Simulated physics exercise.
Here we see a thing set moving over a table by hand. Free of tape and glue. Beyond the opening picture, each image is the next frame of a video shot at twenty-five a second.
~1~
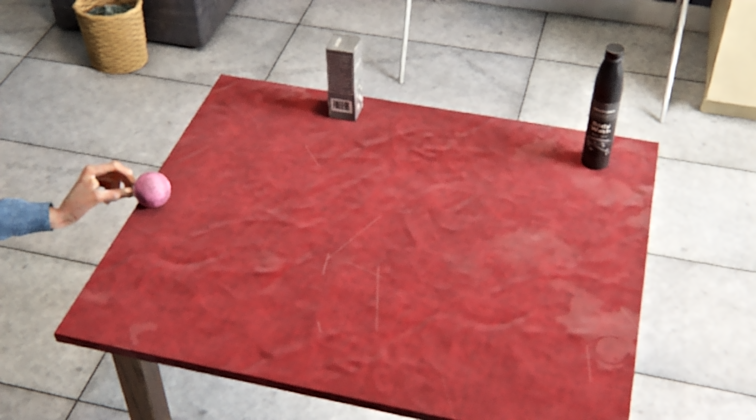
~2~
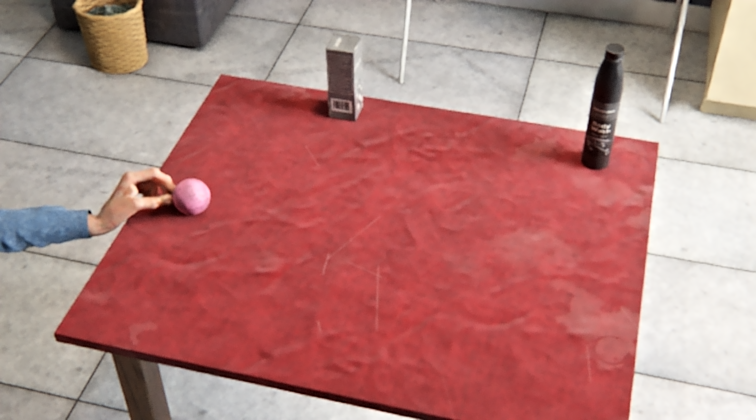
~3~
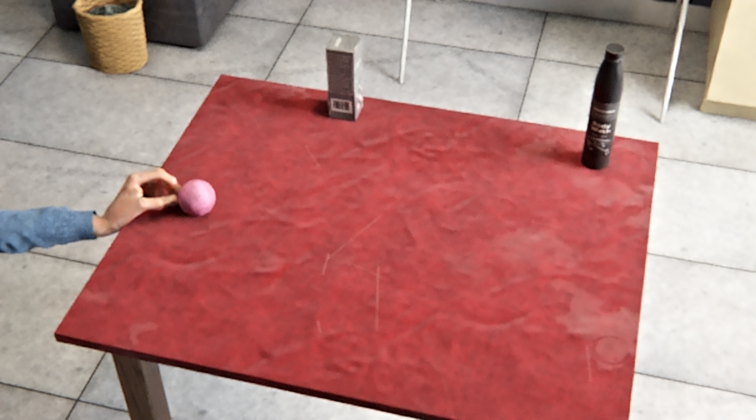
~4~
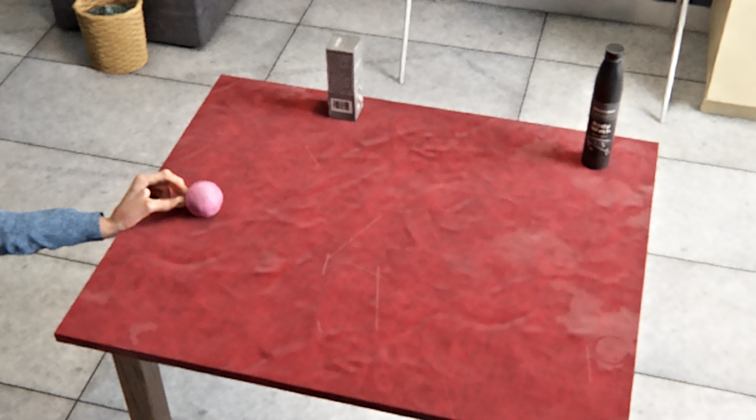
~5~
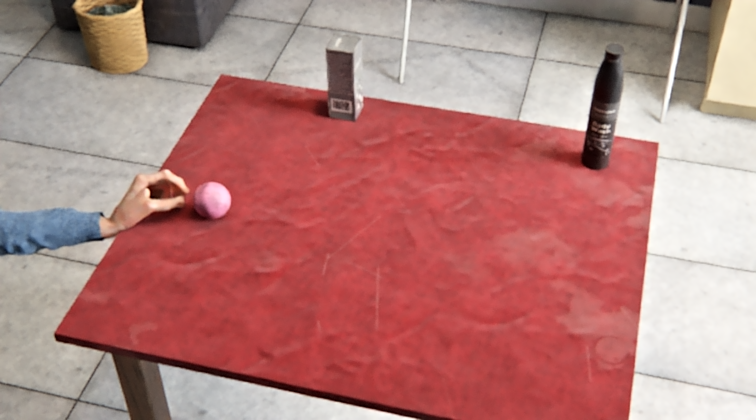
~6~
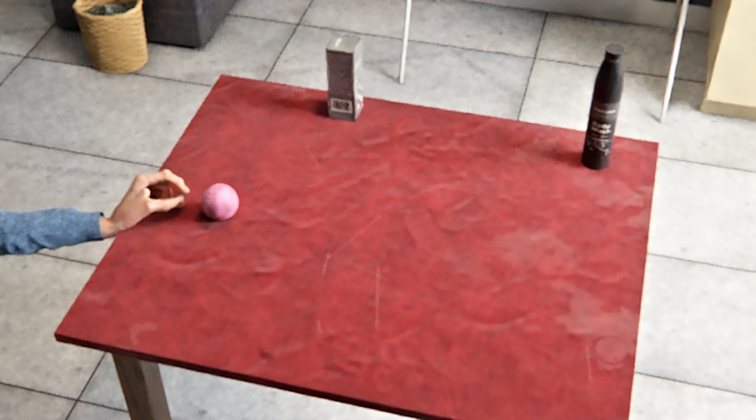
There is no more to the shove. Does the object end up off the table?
Short of the brink.
Then, 0.20 s later than the last frame, pink ball moved about its own width near (256, 209).
Then, 0.40 s later than the last frame, pink ball moved well along near (285, 214).
Then, 0.80 s later than the last frame, pink ball moved well along near (326, 221).
When it is over, moved from the start, pink ball. End places, in pixels of the last picture, pink ball near (341, 224).
